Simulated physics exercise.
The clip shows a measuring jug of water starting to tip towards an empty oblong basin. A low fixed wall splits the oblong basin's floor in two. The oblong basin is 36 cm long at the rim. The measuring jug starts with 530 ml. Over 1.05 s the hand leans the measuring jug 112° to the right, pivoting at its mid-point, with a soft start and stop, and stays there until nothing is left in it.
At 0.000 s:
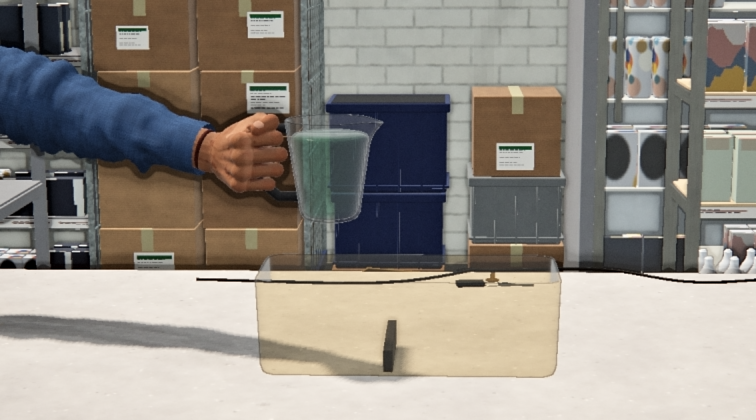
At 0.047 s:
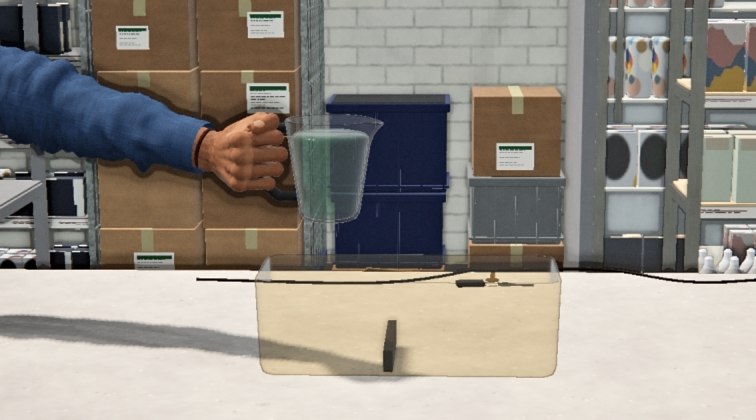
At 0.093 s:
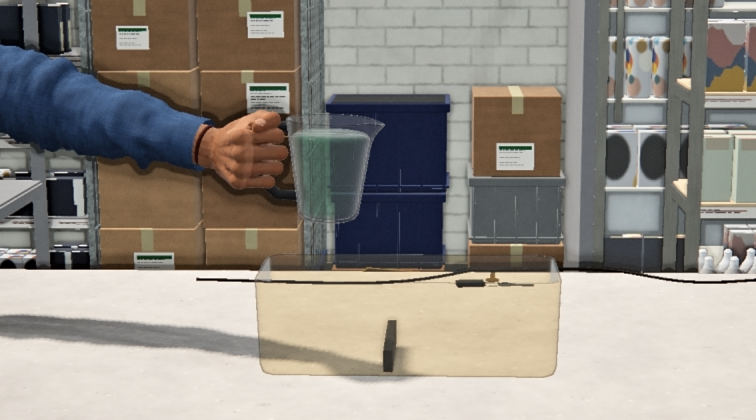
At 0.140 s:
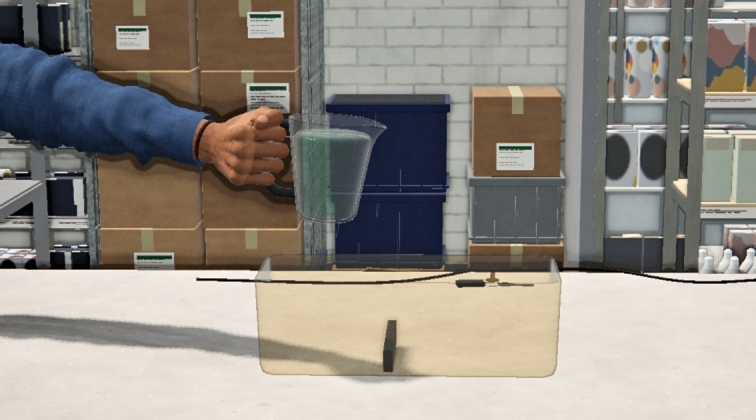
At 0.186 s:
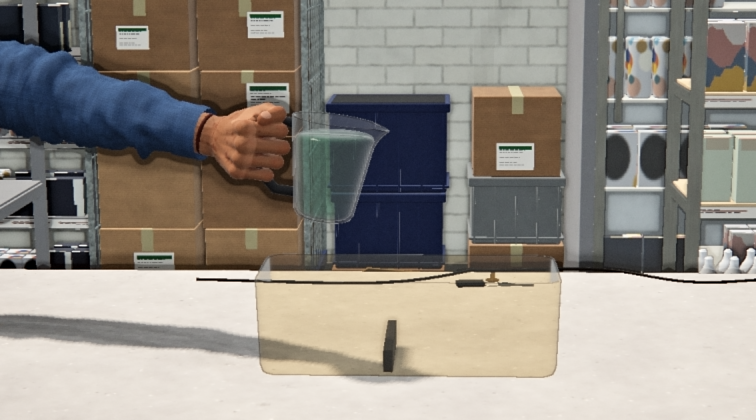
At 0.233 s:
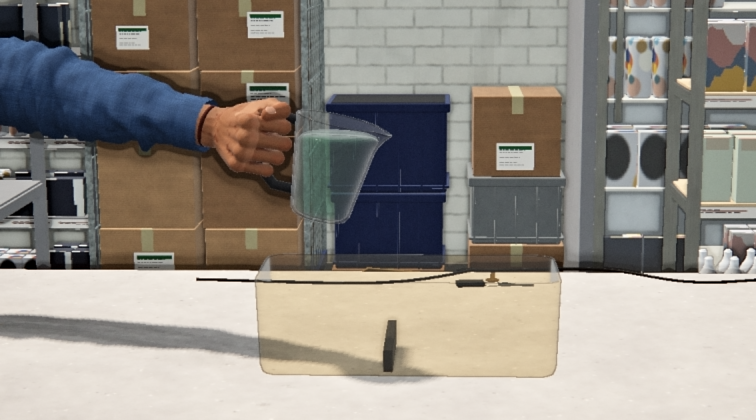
In a storeroom, a hand holding a clear measuring jug of water above an oblong basin, gradually leaning it slightly right.
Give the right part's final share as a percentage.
Roughly 90 per cent is past the wall.
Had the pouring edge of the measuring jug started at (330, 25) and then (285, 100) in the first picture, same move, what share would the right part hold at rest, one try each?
In turn about 75 and 10 per cent.
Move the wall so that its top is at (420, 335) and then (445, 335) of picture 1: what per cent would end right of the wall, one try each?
First 75, then 40 per cent.
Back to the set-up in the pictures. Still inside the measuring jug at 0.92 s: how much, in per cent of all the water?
Some 12 per cent.
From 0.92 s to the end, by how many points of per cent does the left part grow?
Near 7 in a hundred.
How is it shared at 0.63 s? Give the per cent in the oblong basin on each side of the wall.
Some 0 per cent left and 10 right.
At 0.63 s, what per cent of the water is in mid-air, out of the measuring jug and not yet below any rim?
Some 20 per cent.
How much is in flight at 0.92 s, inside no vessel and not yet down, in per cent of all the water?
Near 14 in a hundred.
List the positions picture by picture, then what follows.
In the first frame, it leans 0°; its right rim is at (383, 122); the water meets the walls at (291, 134) and (370, 134); the oblong basin's rim runs from (262, 269) to (557, 271); the wall's top is at (390, 336).
In the second frame, it leans 1°; its right rim is at (383, 122); the water meets the walls at (291, 134) and (370, 135).
In the third frame, it leans 2°; its right rim is at (384, 124); the water meets the walls at (292, 134) and (371, 135).
In the fourth frame, it leans 5°; its right rim is at (386, 126); the water meets the walls at (294, 134) and (373, 137).
In the fifth frame, it leans 8°; its right rim is at (389, 130); the water meets the walls at (296, 134) and (375, 137).
In the sixth frame, it leans 13°; its right rim is at (392, 135); the water meets the walls at (299, 135) and (380, 138).
After 0.63 s the tilt is 73° and 71 per cent is still to pour, 0 is left of the wall and 9 right of it.
After 0.92 s the tilt is 108° and 13 per cent is still to pour, 2 is left of the wall and 71 right of it.
After 1.22 s the tilt is 112° and 0 per cent is still to pour, 8 is left of the wall and 91 right of it.
After 1.55 s the tilt is 112° and 0 per cent is still to pour, 8 is left of the wall and 91 right of it.
In the end 9 per cent lies left of the wall, 90 right of it and 1 outside.
